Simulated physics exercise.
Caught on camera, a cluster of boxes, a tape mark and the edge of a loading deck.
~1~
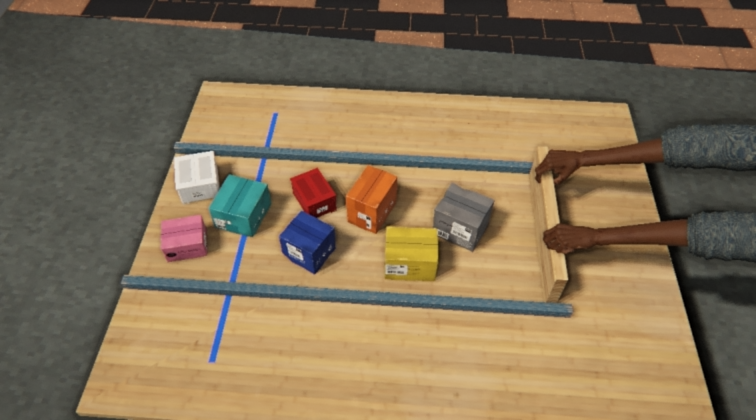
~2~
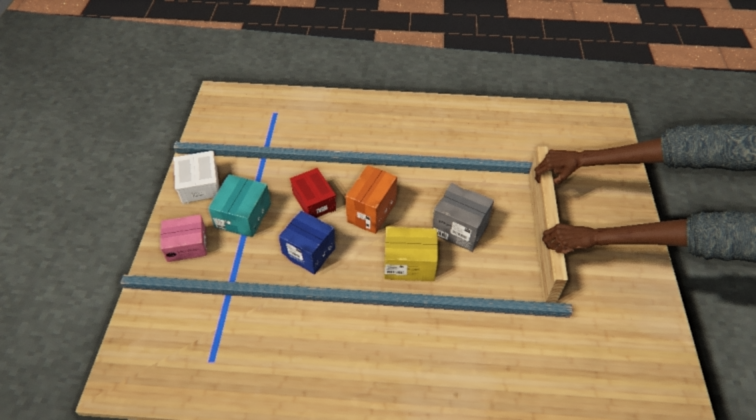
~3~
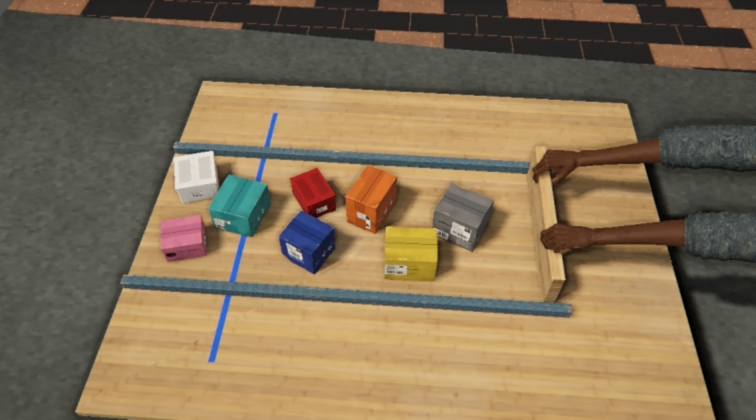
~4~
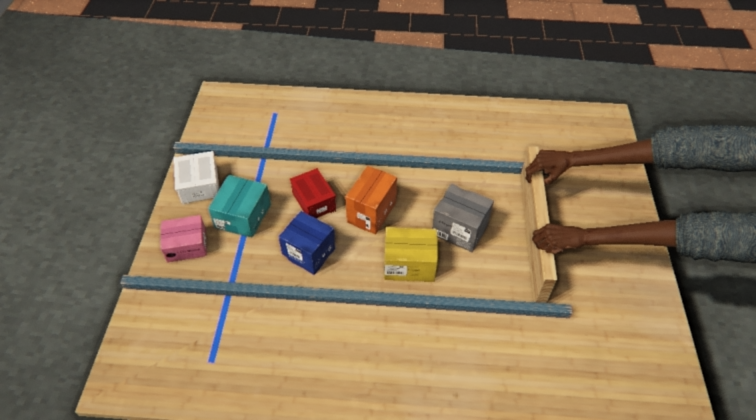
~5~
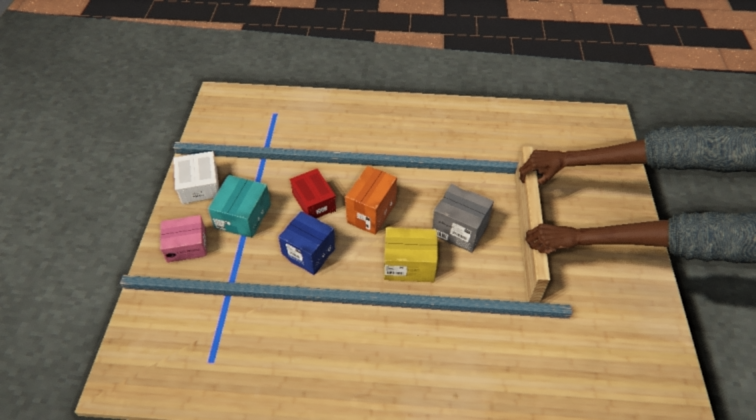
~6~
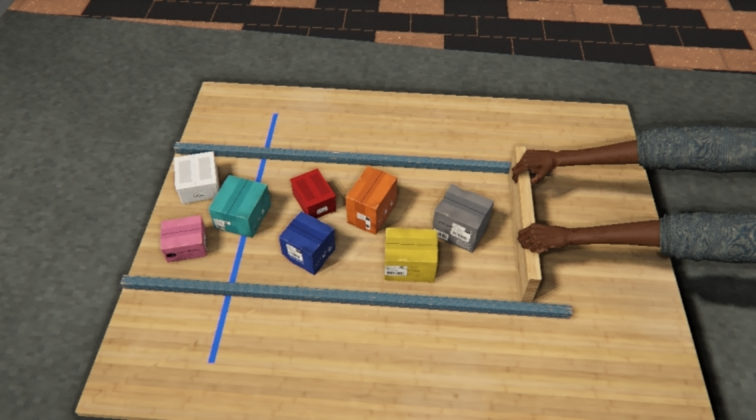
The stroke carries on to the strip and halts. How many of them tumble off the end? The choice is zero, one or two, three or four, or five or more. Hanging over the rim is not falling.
In the end the number that fall off is one or two.
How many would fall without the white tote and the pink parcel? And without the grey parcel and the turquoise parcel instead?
0 in the first case, 1 in the second.
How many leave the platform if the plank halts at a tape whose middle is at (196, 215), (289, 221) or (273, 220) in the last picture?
Down on the ground: 4, 0 and 0.
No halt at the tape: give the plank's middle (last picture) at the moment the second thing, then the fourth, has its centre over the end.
Near (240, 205) and (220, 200).
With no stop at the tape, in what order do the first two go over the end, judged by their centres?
Earliest first: The pink parcel, the white tote.
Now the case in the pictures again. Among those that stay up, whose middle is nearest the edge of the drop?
The white tote.
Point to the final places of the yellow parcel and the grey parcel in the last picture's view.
First (212, 243), then (222, 210).
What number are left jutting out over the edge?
The number is 1.
Soon after, none off yet; white tote at rest near (198, 178); pink parcel at rest near (184, 239); turquoise parcel at rest near (241, 206).
After that, none off yet; white tote displaced a little near (181, 176); pink parcel at rest near (180, 240); turquoise parcel displaced a little near (217, 202).
In the end, the number that fall off is one or two; gone, pink parcel.
